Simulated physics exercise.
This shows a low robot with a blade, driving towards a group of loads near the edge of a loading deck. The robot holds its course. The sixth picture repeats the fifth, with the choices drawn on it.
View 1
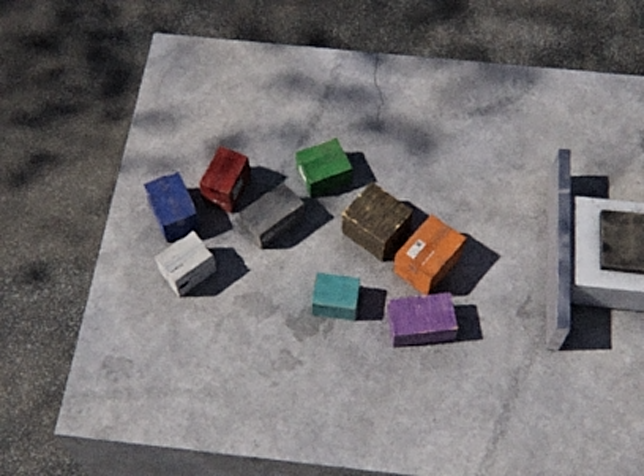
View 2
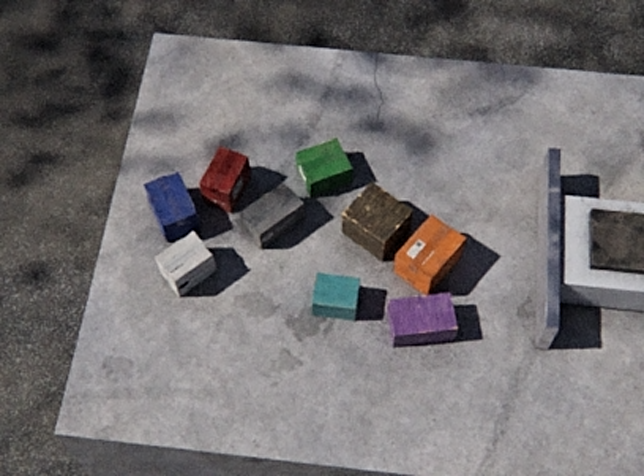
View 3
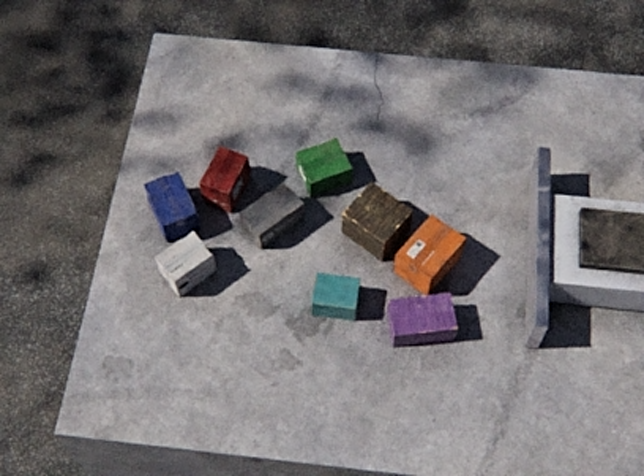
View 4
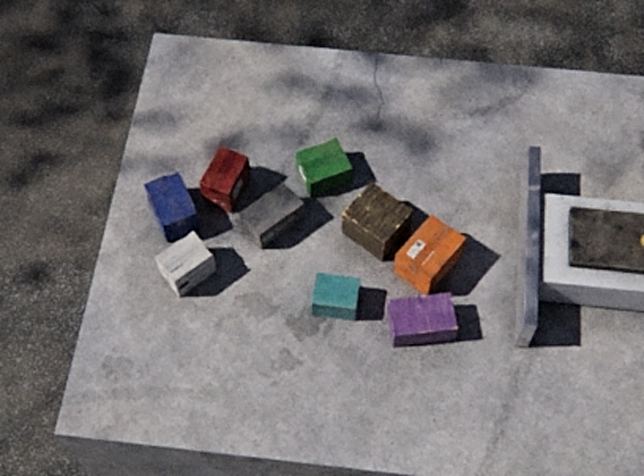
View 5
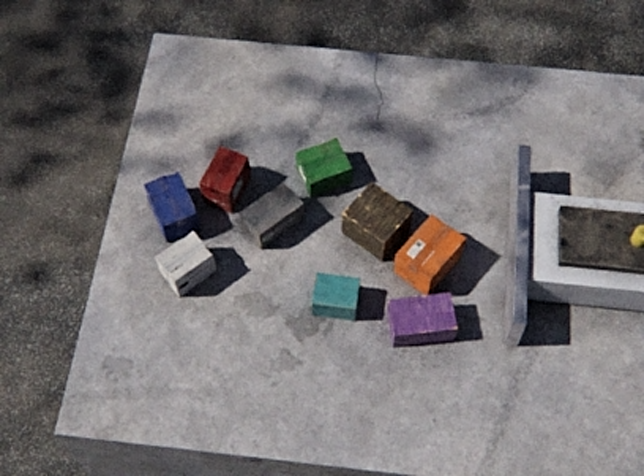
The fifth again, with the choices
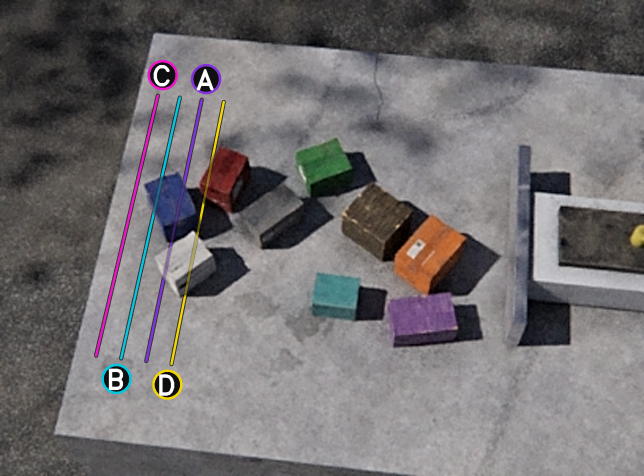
On a concrete loading deck, a low bladed robot edging slowly left towards a scattered group of coloured boxes that stay still.
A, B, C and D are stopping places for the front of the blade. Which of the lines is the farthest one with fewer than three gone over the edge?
The farthest such stop is D.
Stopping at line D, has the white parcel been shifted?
Yes.
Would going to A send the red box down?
Yes.
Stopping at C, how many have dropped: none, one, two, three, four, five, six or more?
By then, six or more.
On the copy, A at (176, 221); B at (152, 219); C at (129, 217); D at (199, 224).
On D. First, robot (480, 226); purple crate (358, 307); turquoise crate (306, 295).
Then, robot (362, 215); white parcel (160, 254); red box (205, 169).
Finally, robot (272, 206); white parcel over the edge; blue parcel over the edge; two fallen.
By contrast, A drops four; B drops five; C drops nine.
